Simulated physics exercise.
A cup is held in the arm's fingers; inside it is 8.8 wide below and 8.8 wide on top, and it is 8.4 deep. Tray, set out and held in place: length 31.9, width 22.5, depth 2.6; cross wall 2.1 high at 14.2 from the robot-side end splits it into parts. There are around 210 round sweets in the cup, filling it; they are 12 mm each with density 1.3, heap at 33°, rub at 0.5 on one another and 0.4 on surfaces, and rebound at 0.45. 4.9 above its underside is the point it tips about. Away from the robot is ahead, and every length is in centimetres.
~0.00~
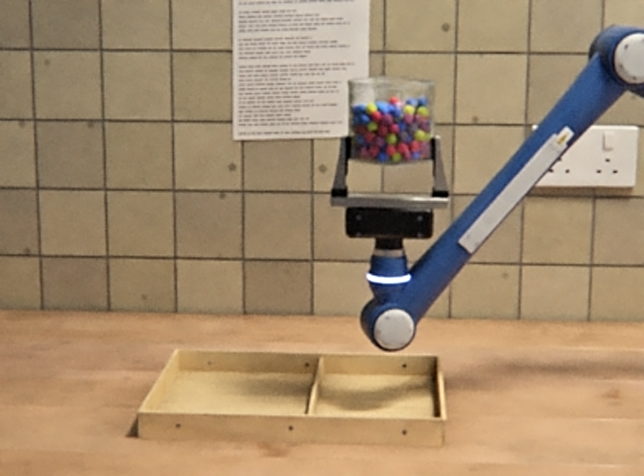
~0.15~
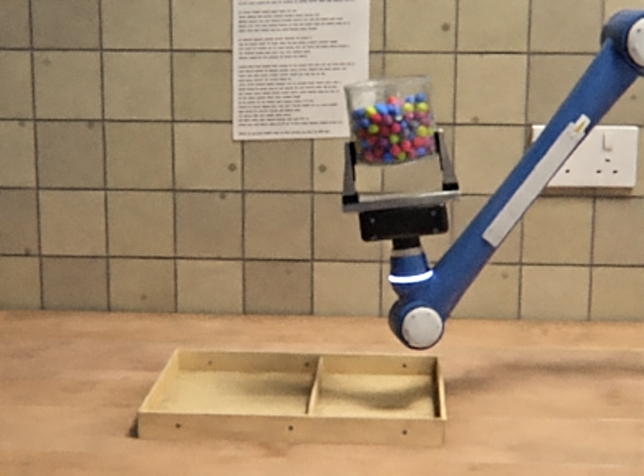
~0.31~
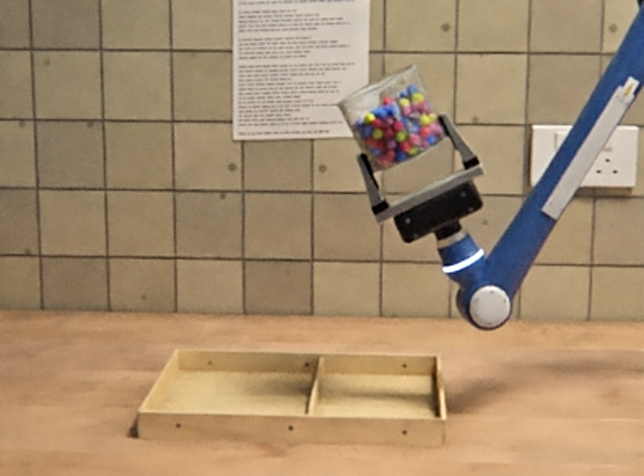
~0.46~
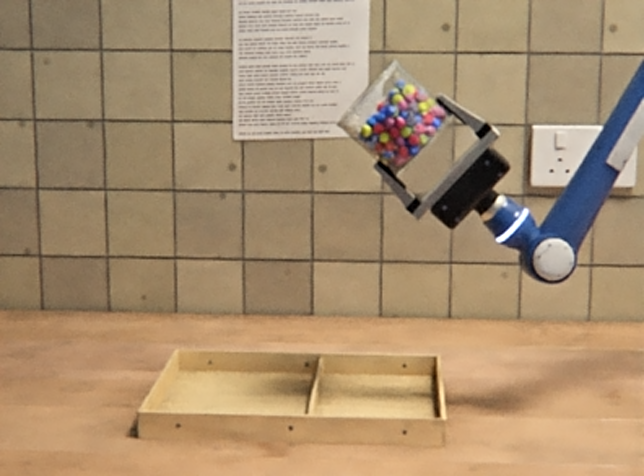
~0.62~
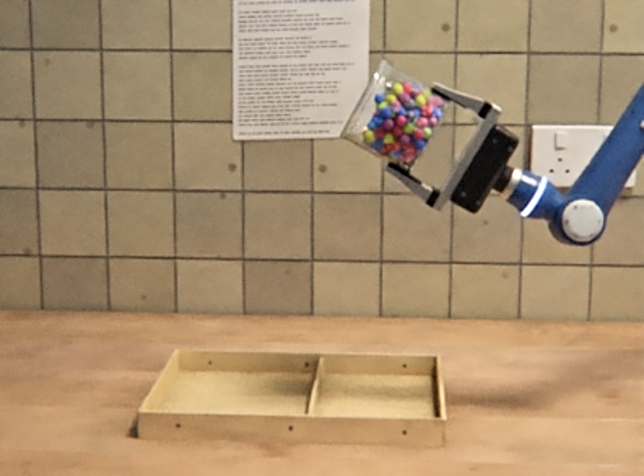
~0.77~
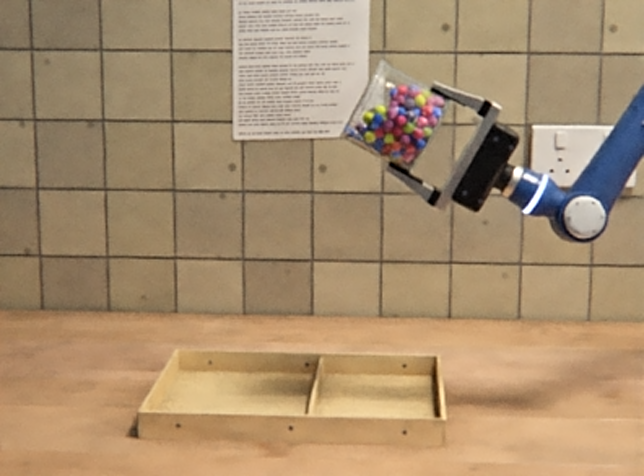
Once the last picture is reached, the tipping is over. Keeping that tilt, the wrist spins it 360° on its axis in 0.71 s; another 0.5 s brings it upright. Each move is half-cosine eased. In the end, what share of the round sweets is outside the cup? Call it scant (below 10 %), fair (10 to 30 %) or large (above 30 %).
Scant.
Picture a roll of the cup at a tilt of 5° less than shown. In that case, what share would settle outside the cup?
Then roughly 0 per cent.
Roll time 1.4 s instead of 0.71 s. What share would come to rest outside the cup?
In that case some 5 per cent.
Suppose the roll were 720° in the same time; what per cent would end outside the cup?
Estimate: Near 0 %.
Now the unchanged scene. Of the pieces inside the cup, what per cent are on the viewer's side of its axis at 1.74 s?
Share noted: Close to 55 per cent.
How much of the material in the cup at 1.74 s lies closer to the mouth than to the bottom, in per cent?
I'd put it at some 35 per cent.
After 1.25 s, tipped 62°, highest piece 37 above the table; 207 in the cup.
After 1.74 s, tipped 29°, highest piece 35 above the table; 205 in the cup, 2 in the far-side part.
After 2.18 s, upright, highest piece 37 above the table; 205 in the cup, 2 in the far-side part.
After 2.88 s, upright, highest piece 37 above the table; 205 in the cup, 2 in the far-side part.
In the end, 205 in the cup, 2 in the far-side part. That is 1 % outside the cup.
